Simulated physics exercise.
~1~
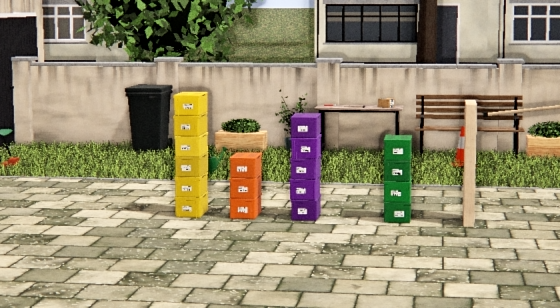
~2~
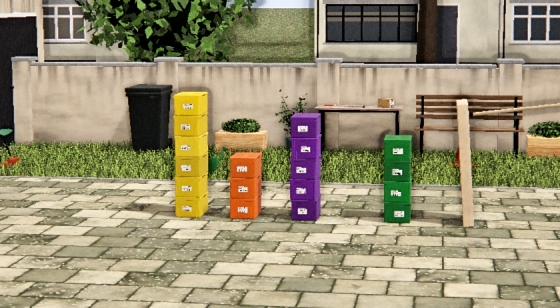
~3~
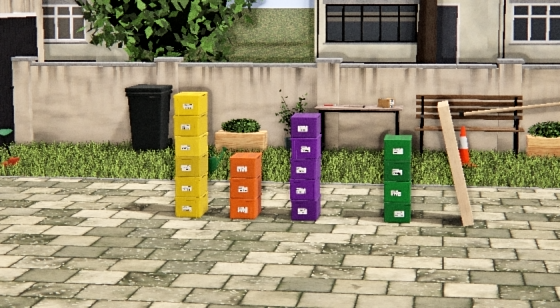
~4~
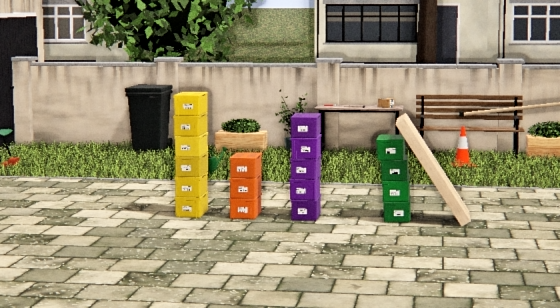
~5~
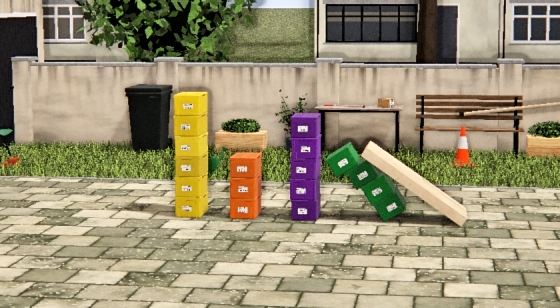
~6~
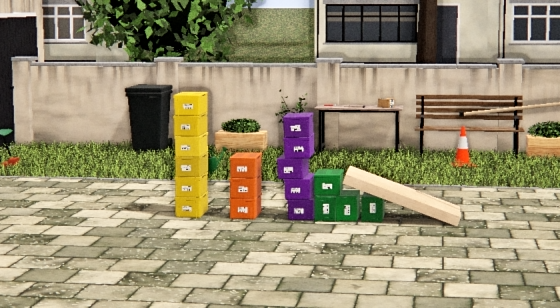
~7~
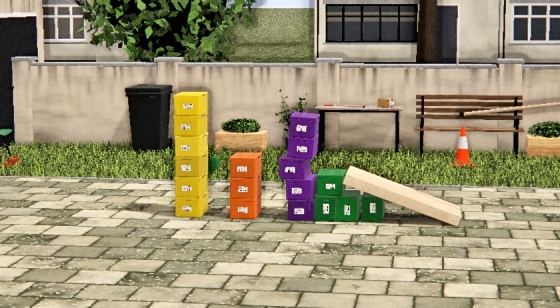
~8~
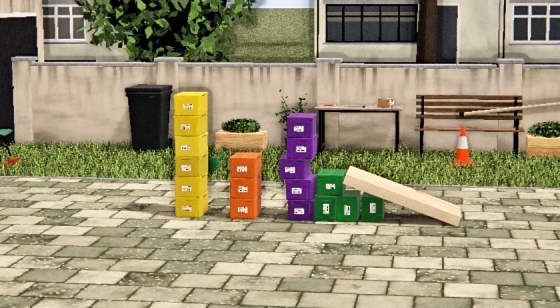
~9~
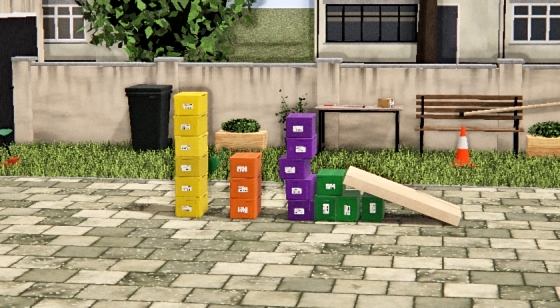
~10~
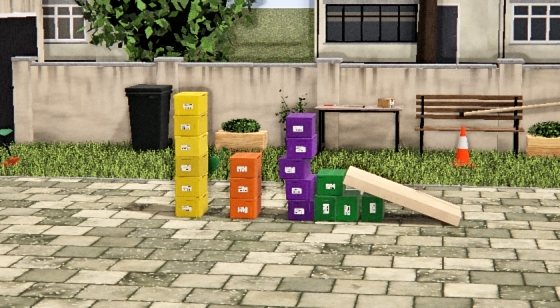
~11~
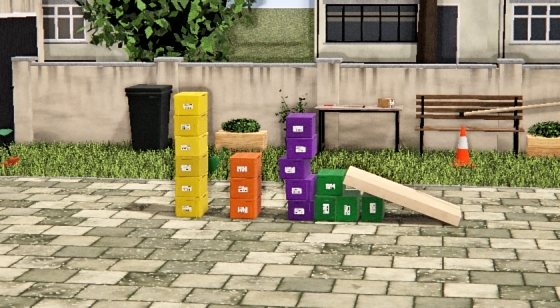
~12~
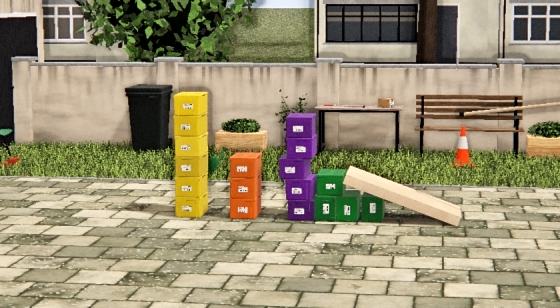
A wooden board standing at the right end of a row of coloured box stacks tipped left and toppled the green stack, which knocked the purple one slightly askew, but the purple, orange and yellow stacks all stayed standing.
